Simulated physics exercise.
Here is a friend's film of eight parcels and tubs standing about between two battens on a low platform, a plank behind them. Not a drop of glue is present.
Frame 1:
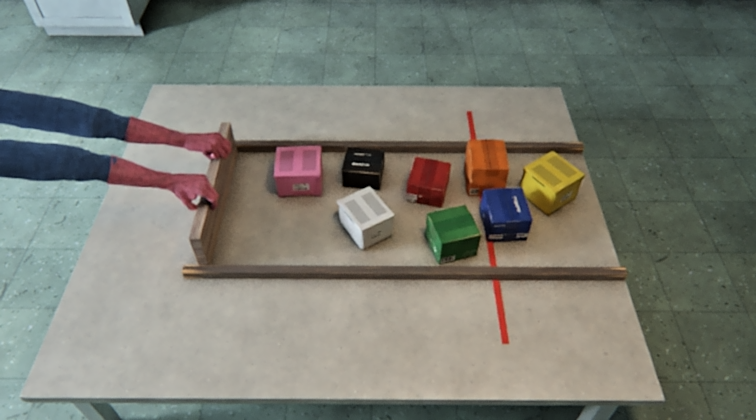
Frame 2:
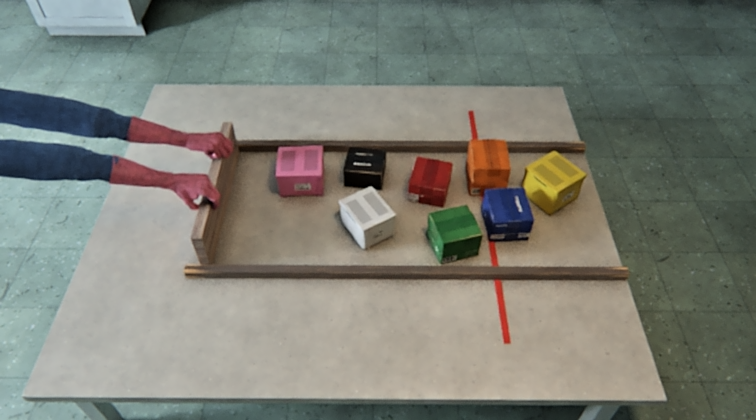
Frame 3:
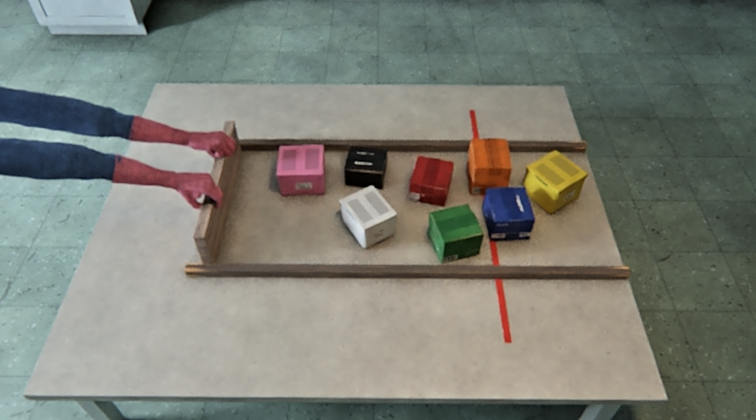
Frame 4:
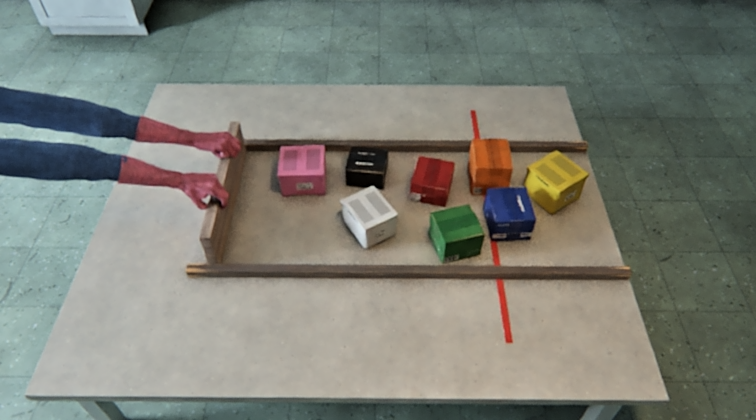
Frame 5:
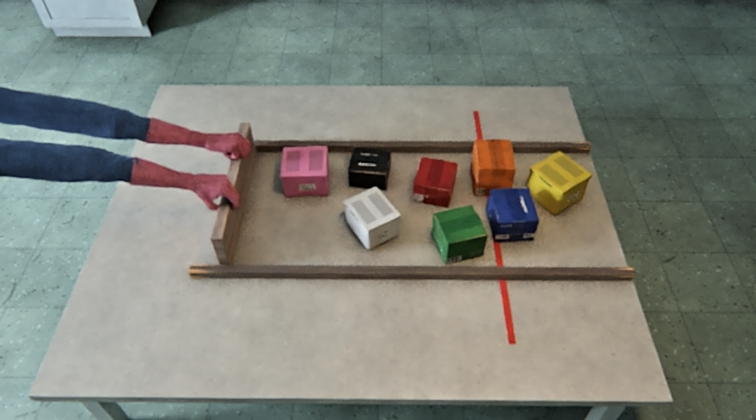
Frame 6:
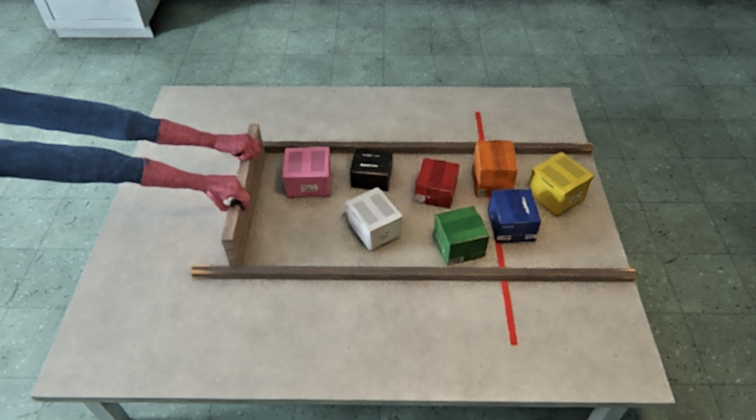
On a pale tabletop, two hands slide an upright plank slightly right between wooden battens, behind eight coloured boxes standing near a red line.
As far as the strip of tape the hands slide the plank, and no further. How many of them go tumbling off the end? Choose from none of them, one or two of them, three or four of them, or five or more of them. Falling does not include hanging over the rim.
One or two of them do.
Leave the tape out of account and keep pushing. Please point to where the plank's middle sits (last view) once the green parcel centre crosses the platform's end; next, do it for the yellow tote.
(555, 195) and (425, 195), roughly.
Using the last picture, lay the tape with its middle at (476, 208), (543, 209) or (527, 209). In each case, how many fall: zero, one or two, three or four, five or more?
Going through the places as listed, I'd say 1 or 2, then three to four, then either three or four.
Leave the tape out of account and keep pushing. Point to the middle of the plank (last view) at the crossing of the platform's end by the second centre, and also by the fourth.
About (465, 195), then about (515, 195).
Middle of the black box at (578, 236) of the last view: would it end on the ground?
Result: It stays aboard.
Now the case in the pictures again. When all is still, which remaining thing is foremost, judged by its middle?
Red parcel.
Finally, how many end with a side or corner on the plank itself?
2 in contact.
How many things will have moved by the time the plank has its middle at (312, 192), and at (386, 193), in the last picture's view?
So far 2, and 7 at the second.
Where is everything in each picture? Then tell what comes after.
In the first frame, yellow tote (550, 184); blue parcel (505, 215); orange box (486, 168); plank (216, 191); tape (484, 207).
In the second frame, blue parcel (507, 215); green parcel (454, 234).
In the third frame, orange box (488, 167); red parcel (431, 181).
In the fourth frame, yellow tote (554, 183); white tote (369, 218).
In the fifth frame, blue parcel (512, 215); pink tote (306, 172).
In the sixth frame, yellow tote (559, 185); blue parcel (514, 216); orange box (494, 169); plank (246, 192); tape (493, 208).
Soon after, none off yet; yellow tote at rest near (559, 185); blue parcel at rest near (514, 216); orange box at rest near (494, 169).
After that, none off yet; yellow tote displaced a little near (577, 186); blue parcel displaced a little near (528, 219); orange box displaced about its own width near (527, 167).
And then, none off yet; yellow tote tilting a little near (630, 195); blue parcel displaced about its own width near (558, 219); orange box displaced well along near (584, 164).
In the end, the number that fall off is one or two; gone, orange box and yellow tote.
